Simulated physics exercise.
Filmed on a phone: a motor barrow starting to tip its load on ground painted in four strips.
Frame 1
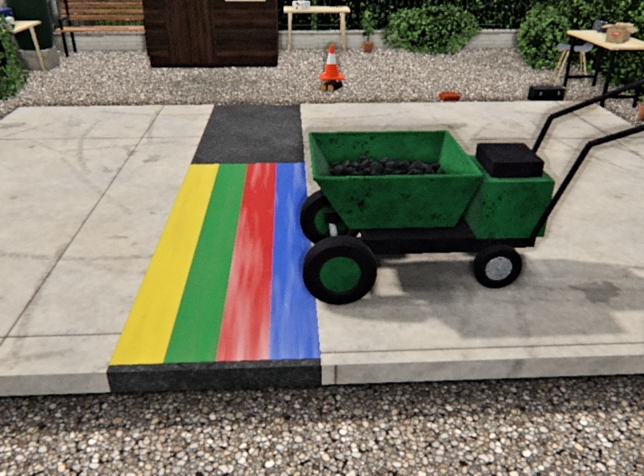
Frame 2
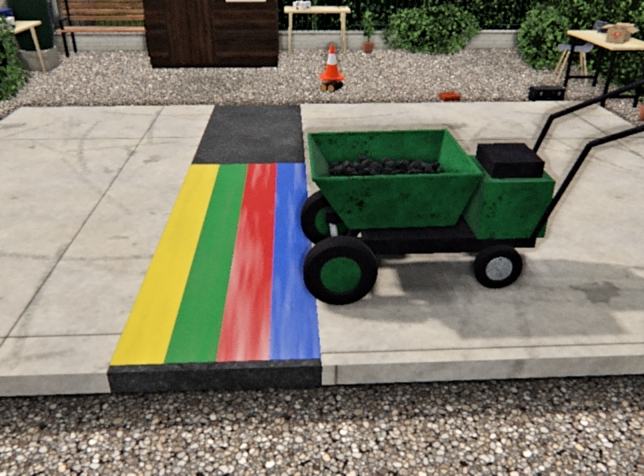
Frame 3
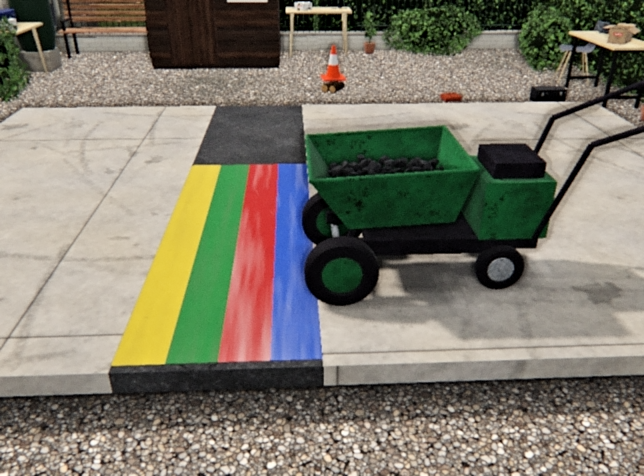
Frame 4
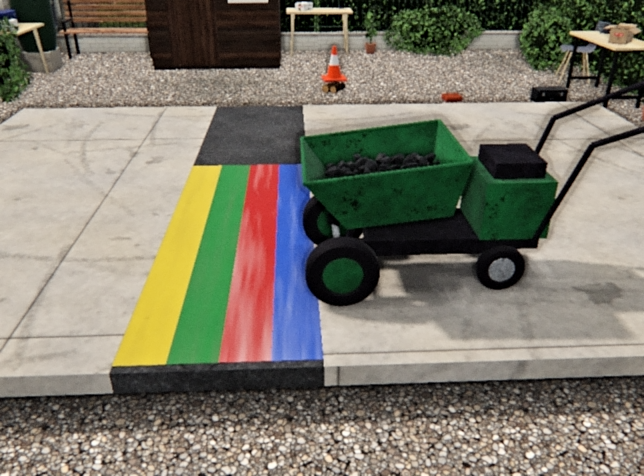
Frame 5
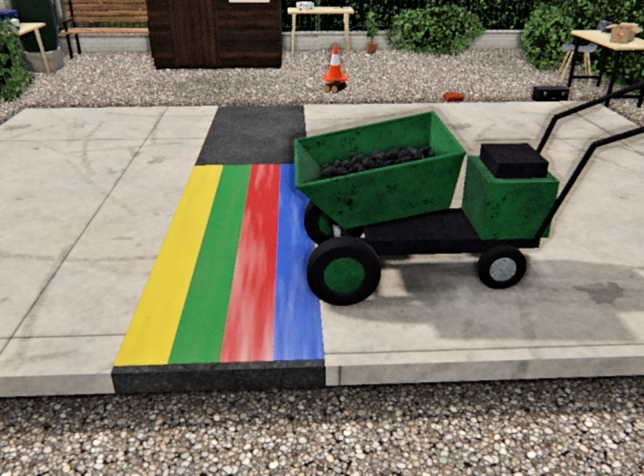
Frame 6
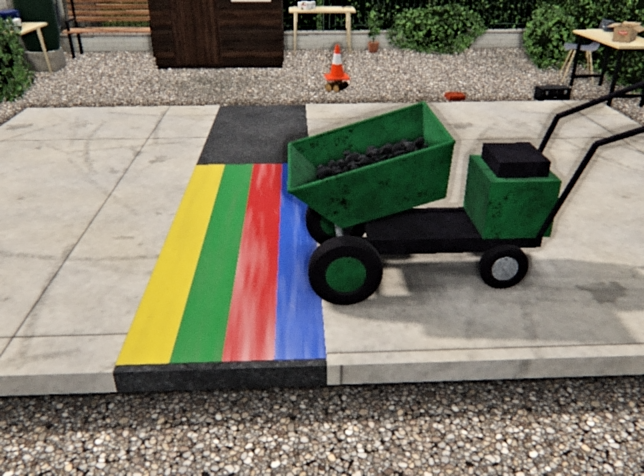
On a paved yard, a green motor barrow's coal-filled skip tilts gradually left beside painted strips.
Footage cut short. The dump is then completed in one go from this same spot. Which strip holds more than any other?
The green strip.
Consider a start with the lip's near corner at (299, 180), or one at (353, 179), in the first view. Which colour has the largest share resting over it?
Spot 1 - the green one; spot 2 - the red strip.
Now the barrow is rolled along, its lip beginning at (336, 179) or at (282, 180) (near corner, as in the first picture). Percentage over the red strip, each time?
Roughly 30 per cent, then roughly 0 per cent.
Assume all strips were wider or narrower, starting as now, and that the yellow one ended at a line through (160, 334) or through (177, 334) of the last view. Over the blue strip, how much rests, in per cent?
Shares in turn: 0 %; 0 %.
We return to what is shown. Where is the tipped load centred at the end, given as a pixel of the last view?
Somewhere close to (209, 269) in the last picture.
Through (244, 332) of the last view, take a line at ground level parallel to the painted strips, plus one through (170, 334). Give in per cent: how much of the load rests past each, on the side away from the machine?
Roughly 90 per cent, then roughly 30 per cent.
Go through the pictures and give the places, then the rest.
The first picture shows lip of the skip (315, 179), level; top of the load (381, 179), lumps of coal; blue strip (294, 326); red strip (245, 328); green strip (197, 329); yellow strip (147, 331).
The second picture shows lip of the skip (314, 180), level; top of the load (381, 179).
The third picture shows lip of the skip (311, 182), tipped barely; top of the load (399, 178).
The fourth picture shows lip of the skip (305, 184), tipped a little; top of the load (405, 171).
The fifth picture shows lip of the skip (298, 188), tipped a little; top of the load (412, 168).
The sixth picture shows lip of the skip (290, 192), tipped clearly; top of the load (405, 161); blue strip (300, 326); red strip (251, 328); green strip (203, 329); yellow strip (153, 331).
Just after the last frame, skip tipped steeply; every one in the skip.
A moment on, skip tipped right over; almost all in the skip; just a few over the red strip; just a few over the green strip.
Further on, skip tipped right over; roughly a third in the skip; just a few over the red strip; roughly a third over the green strip; roughly a quarter over the yellow strip; about a tenth off the paint.
When it is over, skip tipped right over; about a tenth in the skip; not one over the blue strip; roughly a quarter over the red strip; roughly a third over the green strip; roughly a quarter over the yellow strip; about a tenth off the paint.
